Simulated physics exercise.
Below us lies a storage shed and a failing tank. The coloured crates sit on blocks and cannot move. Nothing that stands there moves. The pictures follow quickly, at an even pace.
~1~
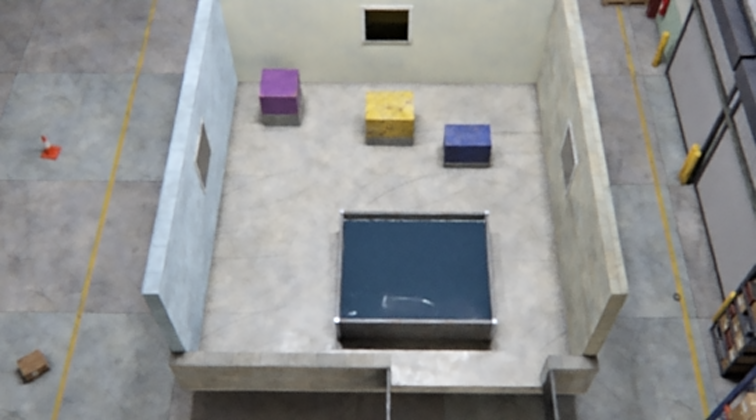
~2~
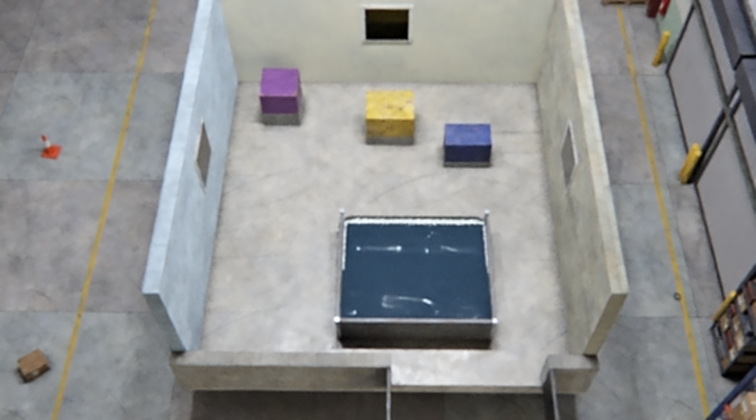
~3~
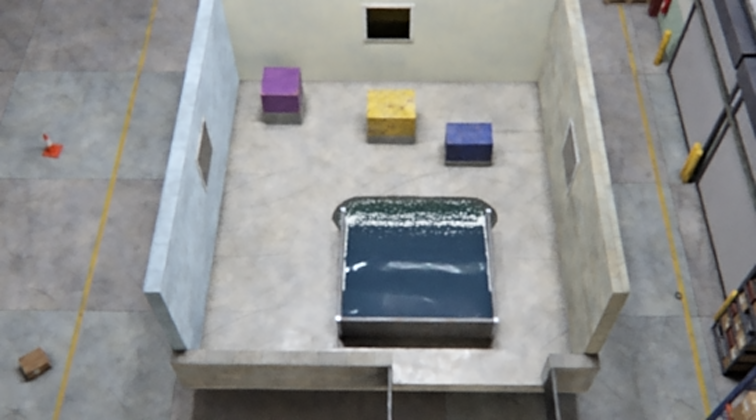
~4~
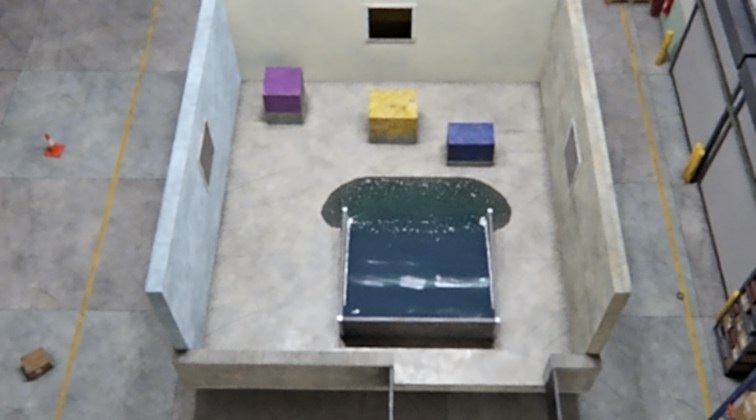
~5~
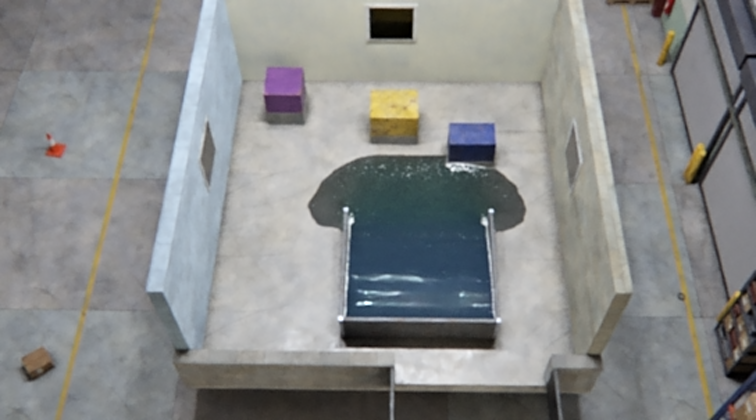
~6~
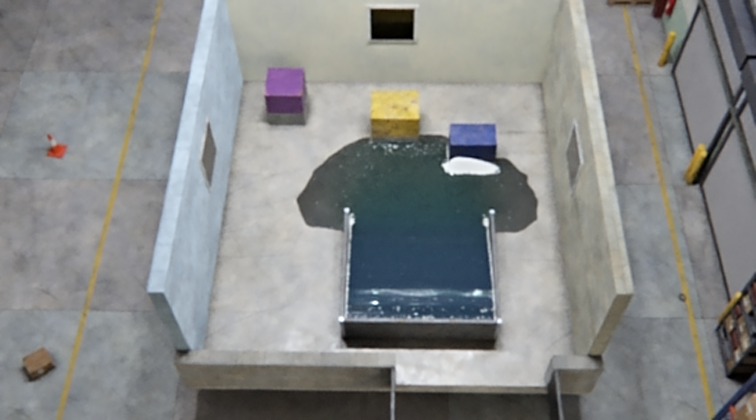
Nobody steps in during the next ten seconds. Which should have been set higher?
The yellow crate is wetted; the blue crate is wetted; the purple crate escapes dry.
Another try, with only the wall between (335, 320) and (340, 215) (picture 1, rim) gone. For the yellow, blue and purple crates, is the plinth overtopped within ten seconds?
My reading: The yellow crate stays dry, the blue crate remains dry, the purple crate is safe.
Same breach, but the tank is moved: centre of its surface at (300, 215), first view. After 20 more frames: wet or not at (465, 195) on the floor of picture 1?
Verdict: Covered.
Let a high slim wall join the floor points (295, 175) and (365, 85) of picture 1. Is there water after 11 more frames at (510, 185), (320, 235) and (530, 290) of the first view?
In that order: Covered, free of water, dry.
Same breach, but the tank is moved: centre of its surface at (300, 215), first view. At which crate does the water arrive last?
It is the crate marked blue.
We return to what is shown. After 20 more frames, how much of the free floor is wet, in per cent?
Near 65 in a hundred.
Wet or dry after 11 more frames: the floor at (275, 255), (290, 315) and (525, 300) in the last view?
In that order: Not flooded, free of water, free of water.
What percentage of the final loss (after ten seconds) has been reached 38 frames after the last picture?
Near 20 in a hundred.
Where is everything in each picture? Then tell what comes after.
The water tank at (415, 267) is whole and still, in the first picture.
Water pours out on the water tank's far side and has run to a hidden place, in the second picture.
Water pours out on the water tank's far side and has run to (493, 215), in the third picture.
Water pours out on the water tank's far side and has run to (499, 200), in the fourth picture.
The front is at (326, 183), out from the gap on the water tank's far side, in the fifth picture.
Water pours out on the water tank's far side and has run to (359, 143), in the sixth picture.
A moment on, water covers 35 % of the floor; the yellow crate water round its plinth, the blue crate water round its plinth, the purple crate water round its plinth.
Next, water covers 50 % of the floor; the yellow crate water round its plinth, the blue crate water round its plinth, the purple crate water round its plinth.
Then, water covers 65 % of the floor; the yellow crate water round its plinth, the blue crate water round its plinth, the purple crate water round its plinth.
Later, water covers 90 % of the floor; the yellow crate water round its plinth, the blue crate water round its plinth, the purple crate water round its plinth.
In the end, water covers 100 % of the floor; the yellow crate was topped, the blue crate was topped, the purple crate stayed above the water.
